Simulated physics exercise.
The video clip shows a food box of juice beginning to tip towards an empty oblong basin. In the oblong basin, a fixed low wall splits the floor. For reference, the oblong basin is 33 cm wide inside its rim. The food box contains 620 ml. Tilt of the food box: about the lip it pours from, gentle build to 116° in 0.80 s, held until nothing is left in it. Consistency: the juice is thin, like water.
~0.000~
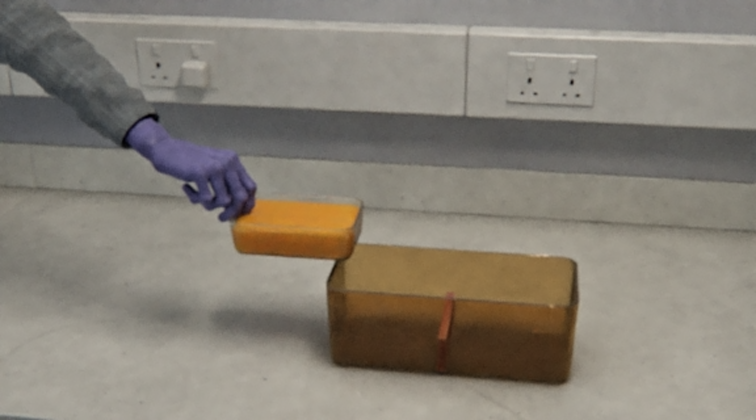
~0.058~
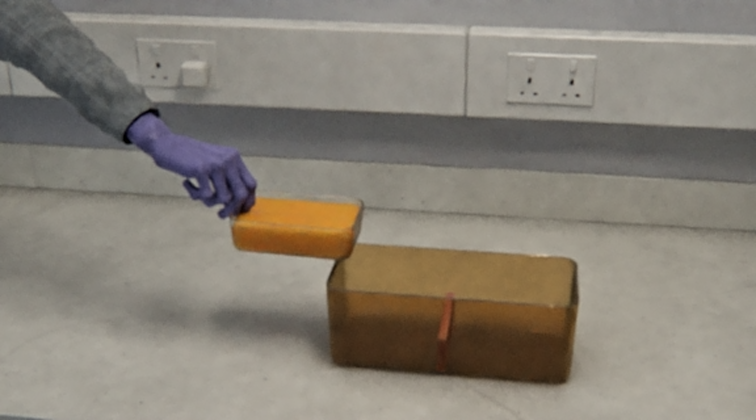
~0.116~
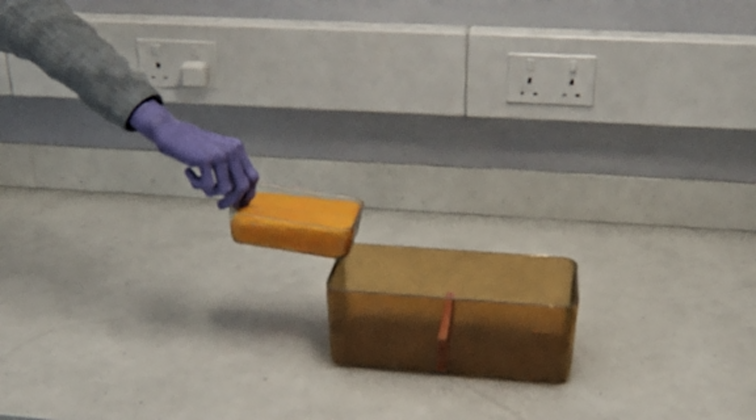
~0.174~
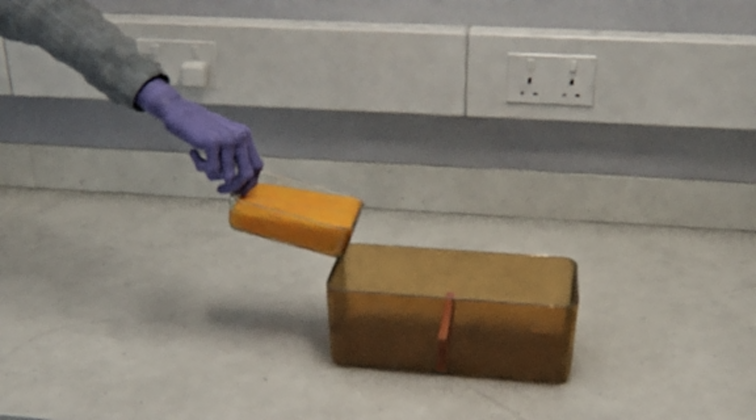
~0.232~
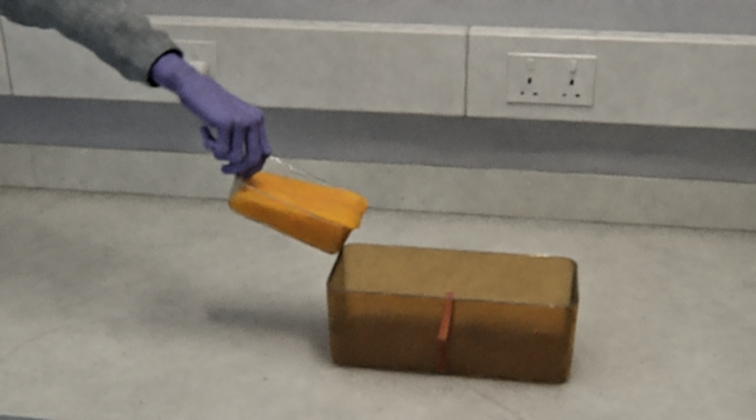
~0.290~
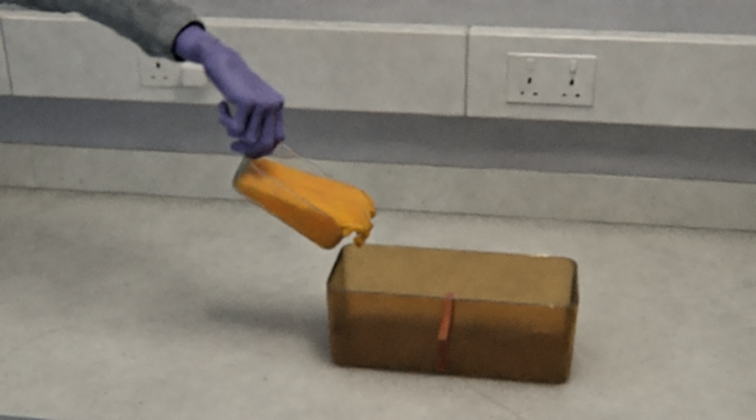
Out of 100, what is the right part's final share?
About 49 out of 100.
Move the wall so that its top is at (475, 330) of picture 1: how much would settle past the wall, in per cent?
With the wall placed like that, close to 25 per cent.
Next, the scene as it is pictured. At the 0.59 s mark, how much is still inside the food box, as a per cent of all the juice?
At that time about 3 in a hundred parts are still held.
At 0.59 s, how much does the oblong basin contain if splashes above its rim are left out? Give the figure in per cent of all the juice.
52 %, give or take.
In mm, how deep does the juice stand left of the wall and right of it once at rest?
I'd expect close to 14 mm on the left and close to 14 mm on the right.
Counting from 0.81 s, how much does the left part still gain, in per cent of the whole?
Roughly 1 per cent.
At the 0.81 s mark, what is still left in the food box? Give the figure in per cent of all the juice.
I'd estimate some 0 per cent.
By 0.59 s the tilt is 98° and 3 per cent is still to pour, 41 is left of the wall and 11 right of it.
By 0.81 s the tilt is 116° and 0 per cent is still to pour, 40 is left of the wall and 49 right of it.
By 1.05 s the tilt is 116° and 0 per cent is still to pour, 41 is left of the wall and 49 right of it.
By 1.30 s the tilt is 116° and 0 per cent is still to pour, 41 is left of the wall and 49 right of it.
At rest 41 per cent lies left of the wall, 49 right of it and 9 outside.
